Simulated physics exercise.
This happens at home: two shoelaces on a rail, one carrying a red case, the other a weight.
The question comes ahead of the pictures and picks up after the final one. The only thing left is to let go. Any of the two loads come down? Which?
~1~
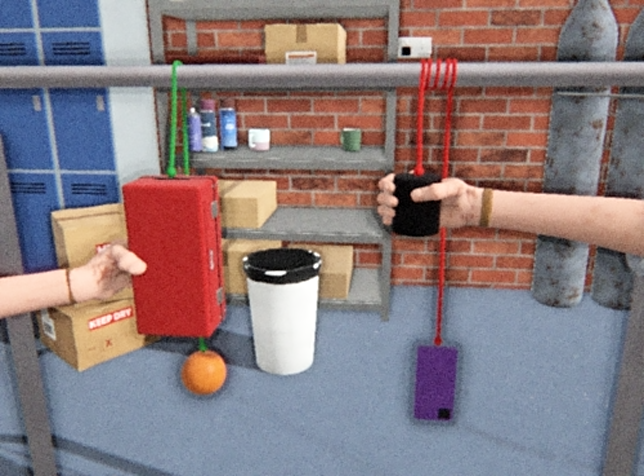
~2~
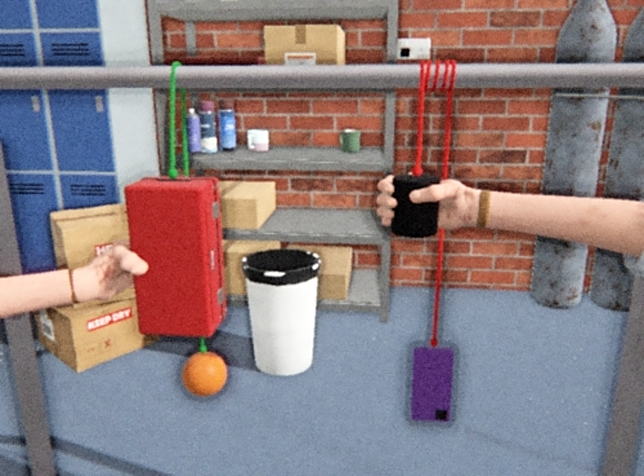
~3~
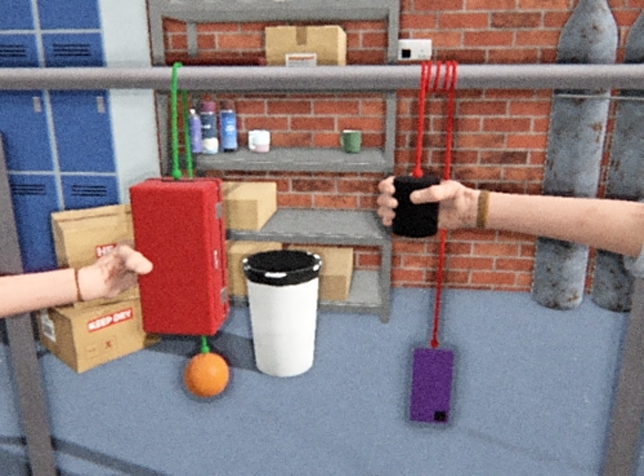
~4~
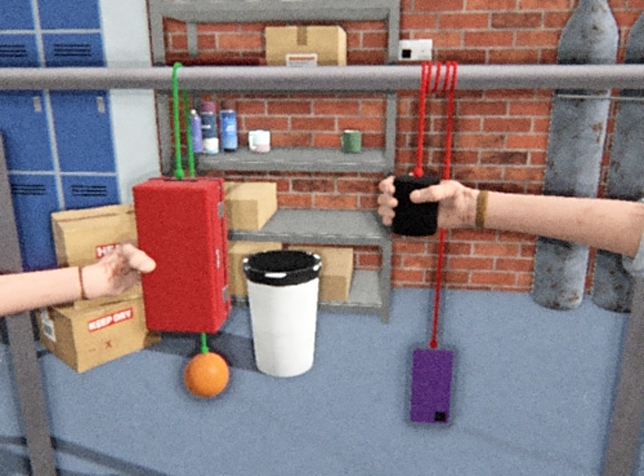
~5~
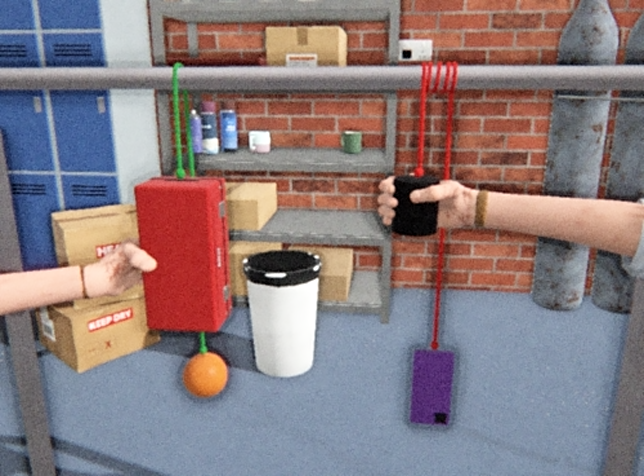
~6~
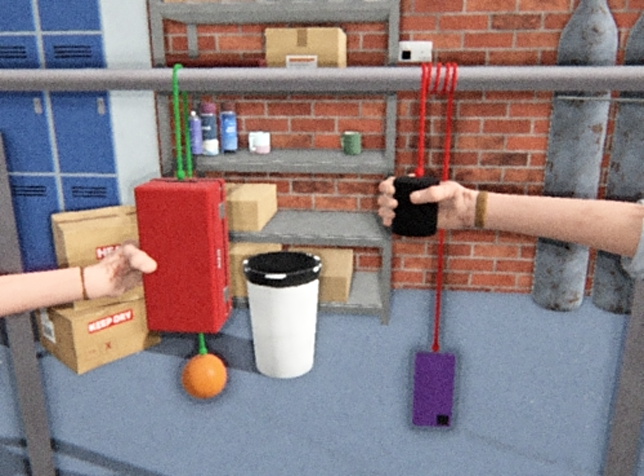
In order: The red case falls away. The weight stays suspended.
Then, 0.52 s on from there, red case dropping near (203, 465); weight off the floor near (420, 203).
Then, 0.84 s on from there, red case on the floor; weight off the floor near (418, 203).
In the end, red case on the floor; weight off the floor near (420, 202). The red case drops and the weight keeps its height.
